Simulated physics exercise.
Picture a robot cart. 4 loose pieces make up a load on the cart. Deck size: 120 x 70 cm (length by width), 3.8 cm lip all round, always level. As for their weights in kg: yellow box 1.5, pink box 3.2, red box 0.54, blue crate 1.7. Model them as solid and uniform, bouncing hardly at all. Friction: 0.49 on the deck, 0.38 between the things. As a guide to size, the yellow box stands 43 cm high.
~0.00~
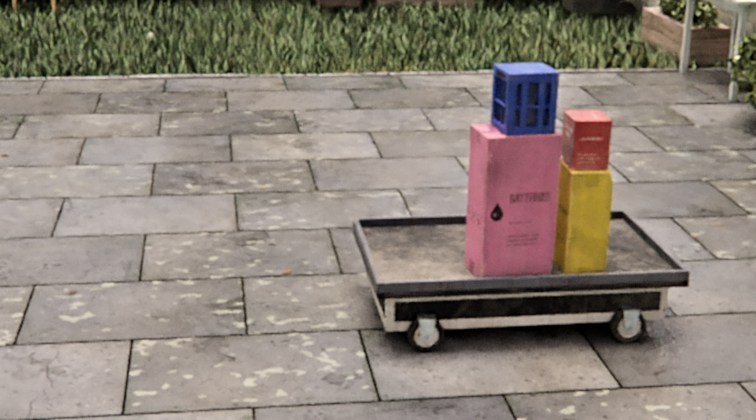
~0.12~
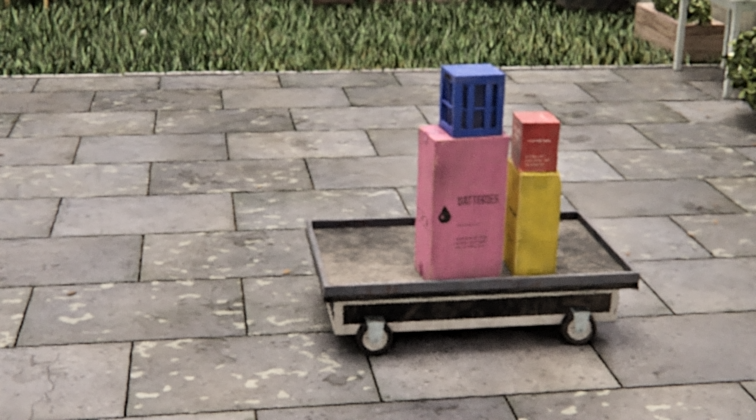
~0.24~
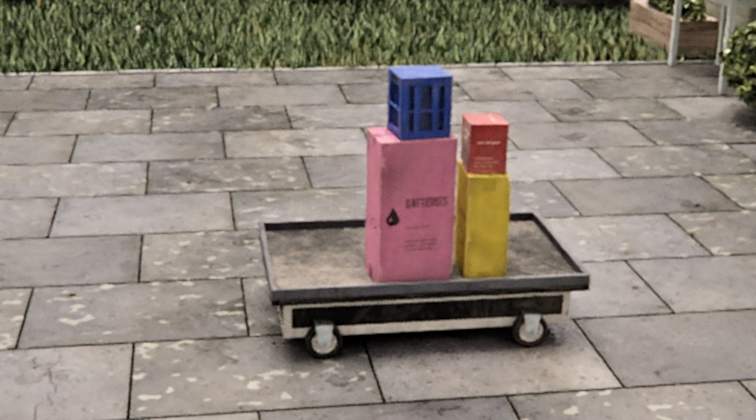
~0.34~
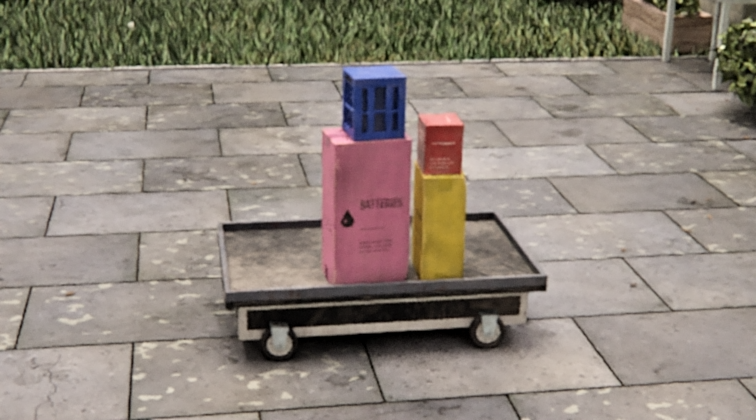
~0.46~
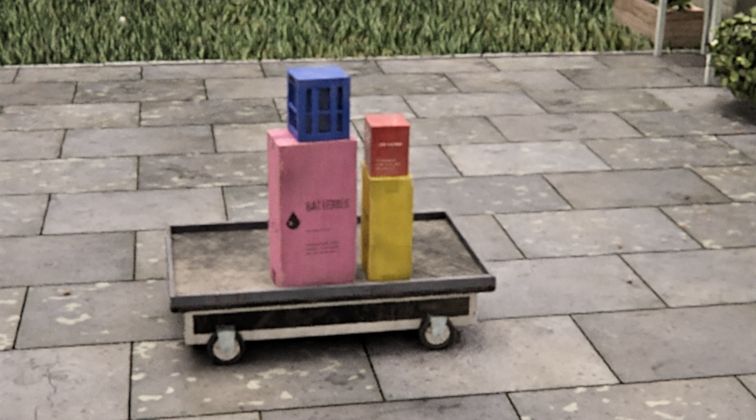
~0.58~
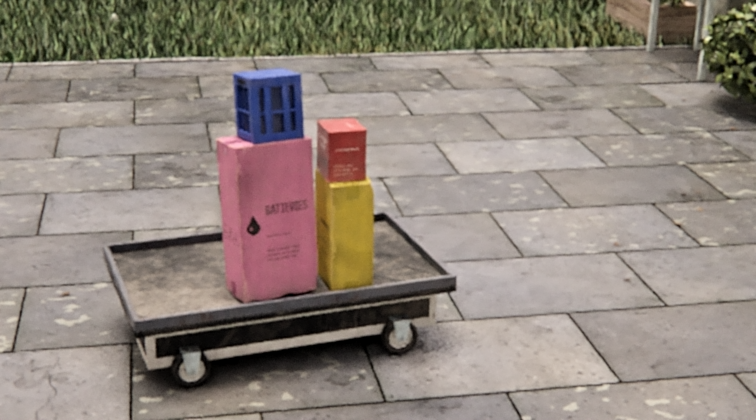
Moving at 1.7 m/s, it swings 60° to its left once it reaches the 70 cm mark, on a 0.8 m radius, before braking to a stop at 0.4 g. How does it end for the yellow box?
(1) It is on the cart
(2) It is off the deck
Option 1: It is on the cart.
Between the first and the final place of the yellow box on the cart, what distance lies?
I'd say about 32 cm between start and finish.
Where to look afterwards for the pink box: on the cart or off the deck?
When everything stops, the pink box is still in bounds.
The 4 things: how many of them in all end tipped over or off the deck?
So, 4 in all.
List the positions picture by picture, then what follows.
Cart has run 0 cm; yellow box (581, 216); pink box (511, 202), in the first frame.
Cart has run 20 cm; blue crate (472, 100); pink box (460, 204), in the second frame.
Cart has run 41 cm; red box (484, 143); blue crate (419, 102), in the third frame.
Cart has run 58 cm; pink box (365, 207); red box (440, 144), in the fourth frame.
Cart has run 78 cm; blue crate (318, 104); pink box (312, 209), in the fifth frame.
Cart has run 99 cm, turned 10°; yellow box (344, 228); red box (341, 150), in the sixth frame.
After 0.78 s, cart has run 133 cm, turned 34°; blue crate leaning 29°; pink box leaning 29°; red box slid 3 cm.
After 1.08 s, cart has run 184 cm, turned 60°; blue crate now off the deck; pink box on its side; red box slid 4 cm.
After 1.48 s, cart has run 220 cm, turned 60°; yellow box leaning 20° near (183, 351); pink box on its side; red box leaning 20°.
After 2.08 s, cart has run 221 cm, turned 60°, stopped; red box now off the deck; yellow box on its side near (171, 402); pink box on its side.
At rest (3.1 s), off the deck, red box and blue crate; tipped over on the cart, yellow box and pink box.
